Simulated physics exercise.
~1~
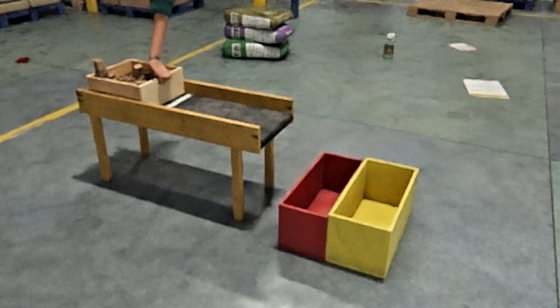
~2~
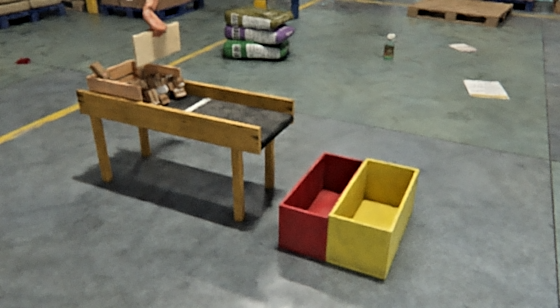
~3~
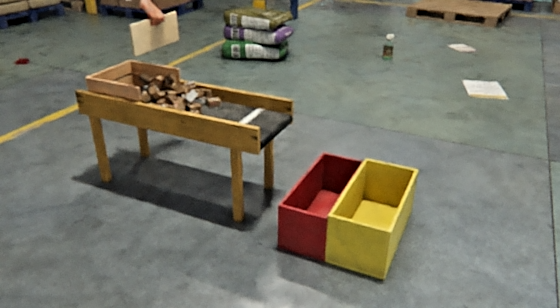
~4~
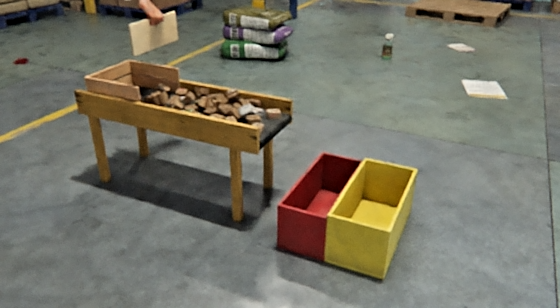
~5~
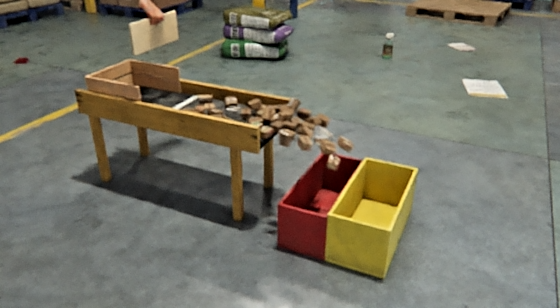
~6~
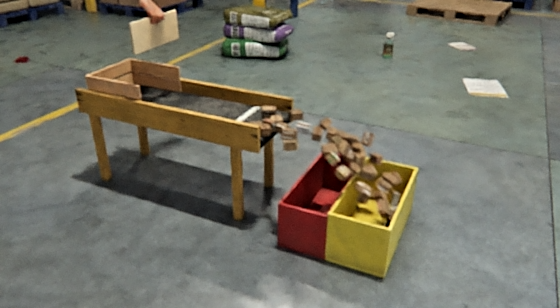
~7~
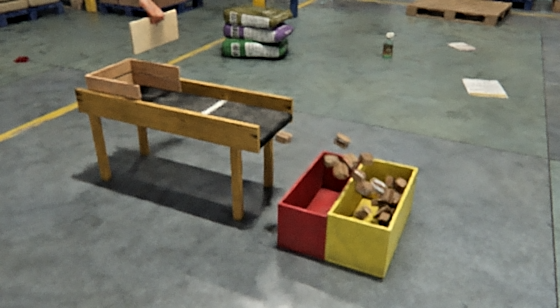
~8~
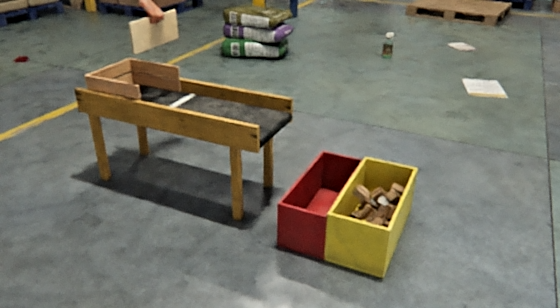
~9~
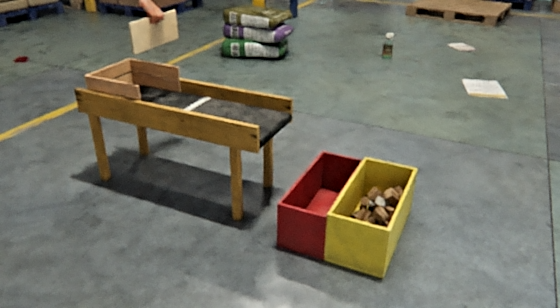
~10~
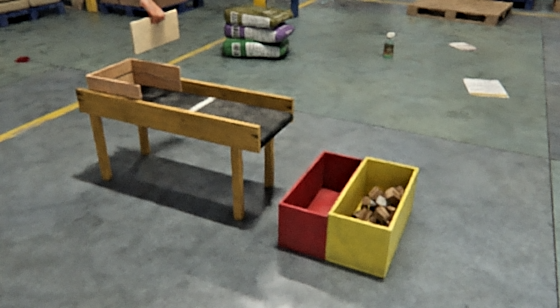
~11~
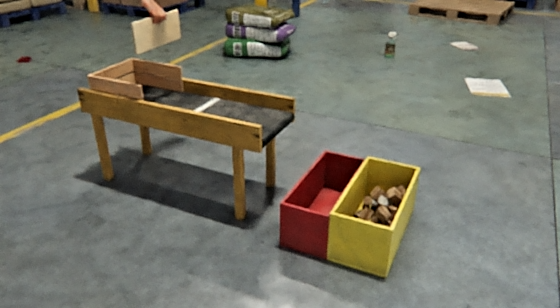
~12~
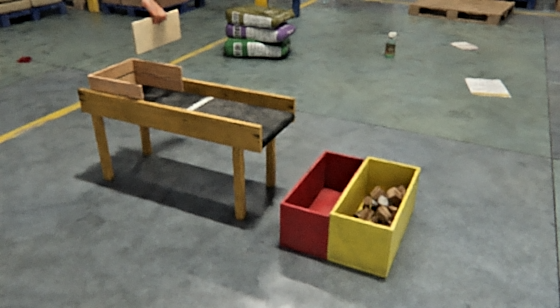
A hand lifted a wooden board from a pen on a raised conveyor, and a heap of small brown blocks rode the belt to the right, spilled off the end and tumbled into the yellow tote, leaving the red bin beside it empty.
